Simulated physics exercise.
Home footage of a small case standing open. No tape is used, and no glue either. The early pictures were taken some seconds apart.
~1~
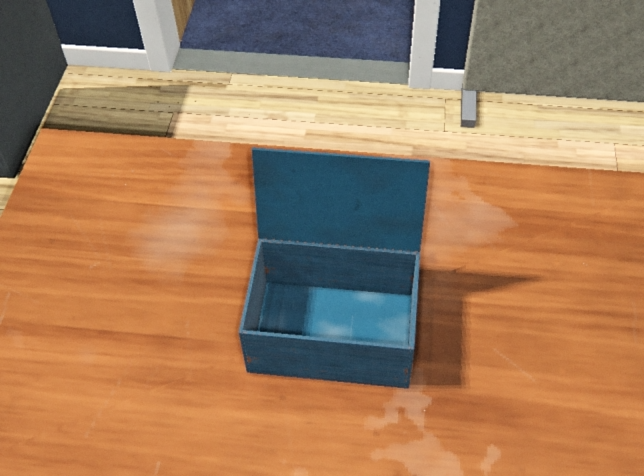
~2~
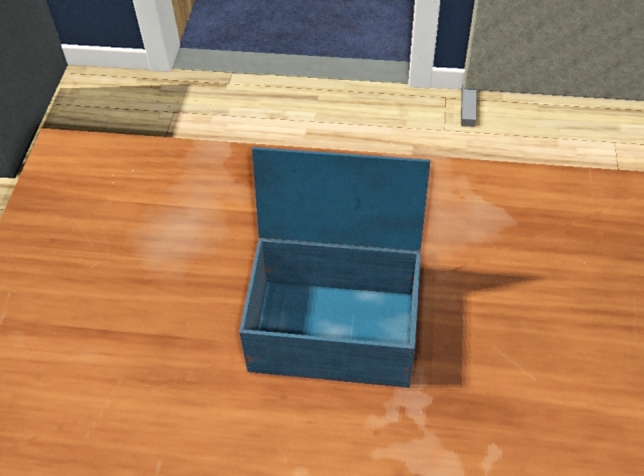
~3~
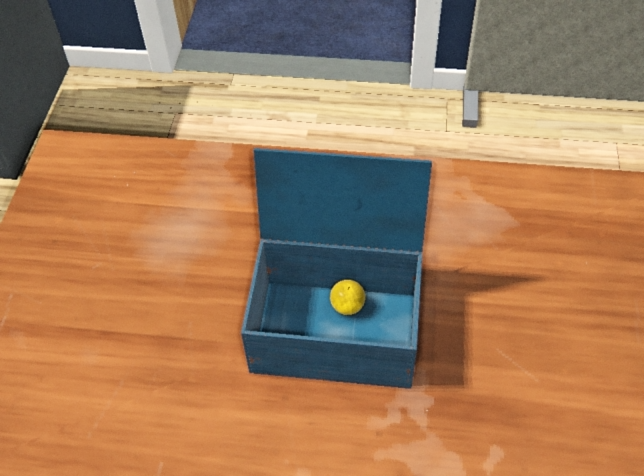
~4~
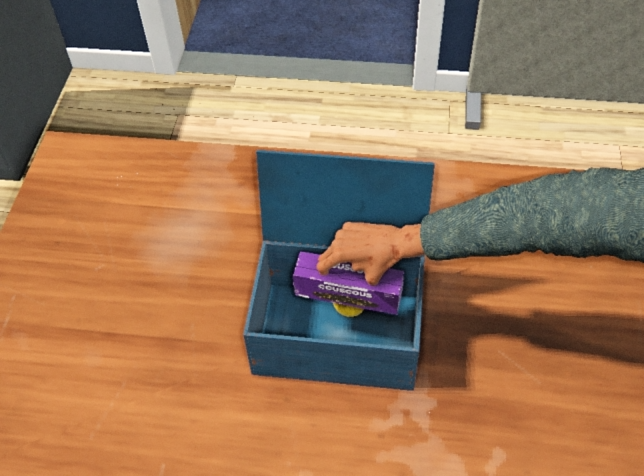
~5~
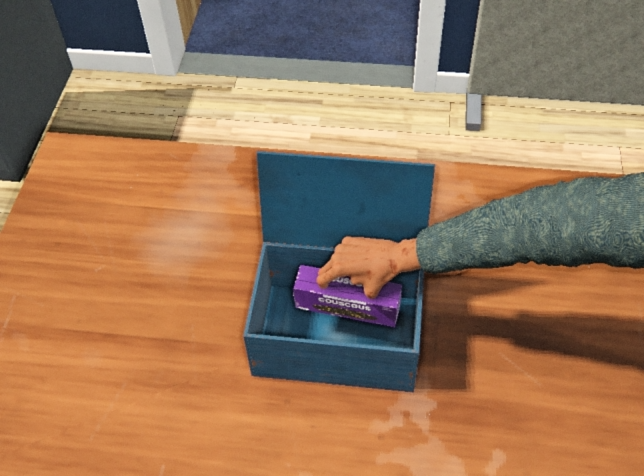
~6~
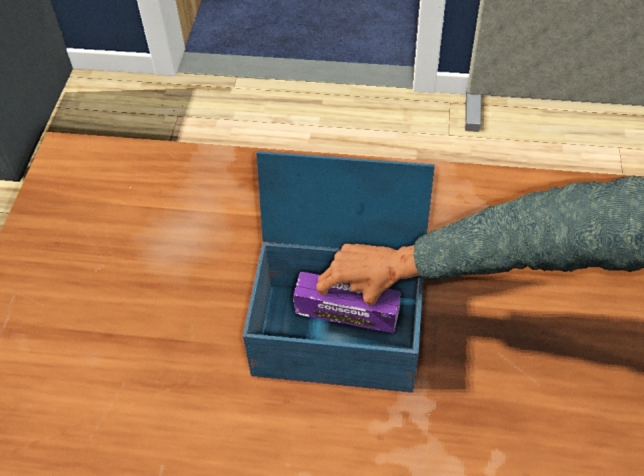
We see an open, empty blue case on a wooden surface, and then a small round yellow object is inside it. A hand reaches in from the right and lowers a purple carton into the case, keeping hold of it.
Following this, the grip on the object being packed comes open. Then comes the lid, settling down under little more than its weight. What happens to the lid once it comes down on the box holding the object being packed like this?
It comes down fully.
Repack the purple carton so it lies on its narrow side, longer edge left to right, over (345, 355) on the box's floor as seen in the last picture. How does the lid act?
In that case, no gap is left.
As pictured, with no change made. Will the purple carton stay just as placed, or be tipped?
Simply put, it gets tilted.
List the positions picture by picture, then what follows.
In the first frame, the last thing is not in view yet.
In the second frame, the last thing is not in view yet.
In the third frame, the last thing is not in view yet; yellow apple (348, 297).
The fourth frame shows coming down; purple carton (349, 283).
The fifth frame shows coming down; purple carton (348, 296).
The sixth frame shows in place under the hand; purple carton (347, 302).
Then, 1.10 s on from there, lid starting down; purple carton on its side near (338, 349).
Then, 1.90 s on from there, lid 36° above the rim; purple carton on its side near (338, 349); yellow apple shifted a little.
In the end, lid shut; toppled in the box, purple carton; yellow apple unmoved. At the end, from the last picture's camera, purple carton near (338, 349).
